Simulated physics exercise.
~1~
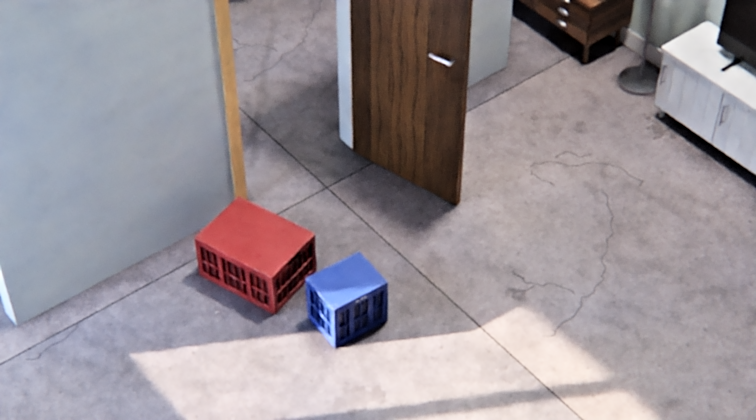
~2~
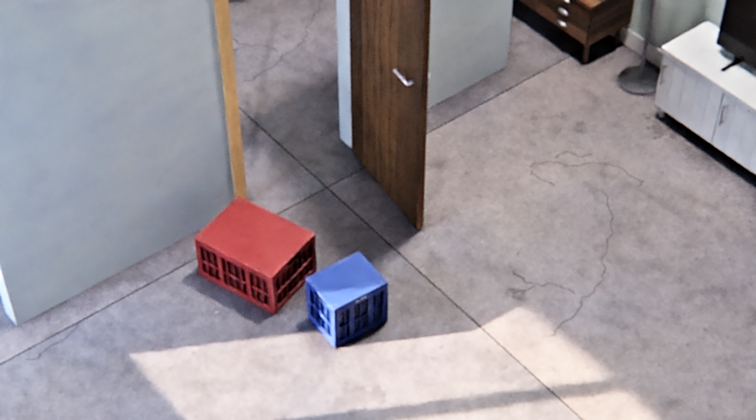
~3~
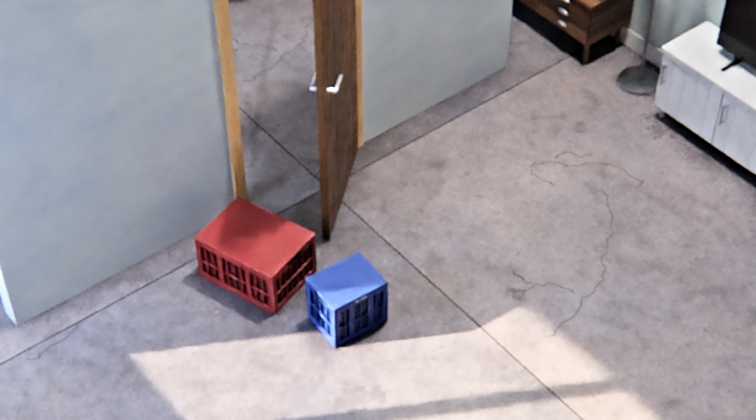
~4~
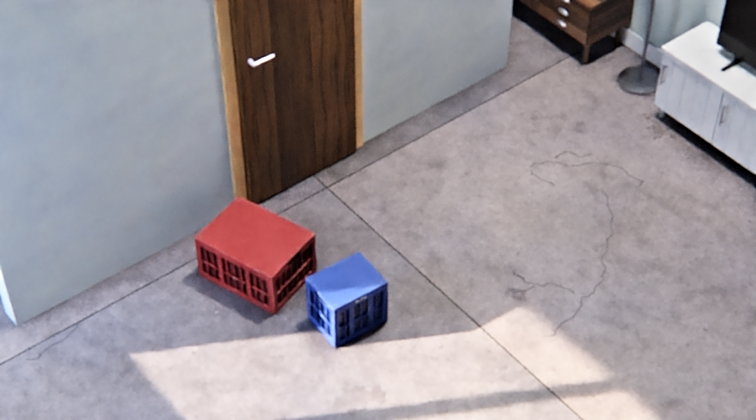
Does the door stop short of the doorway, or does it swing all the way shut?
The door swings all the way shut, and the red and blue crates stay where they were.
The dark wooden door, standing wide open at first, swung around to the left past a red crate and a blue crate on the gray floor, and ended up shut in its doorway, with both crates still sitting where they had been.
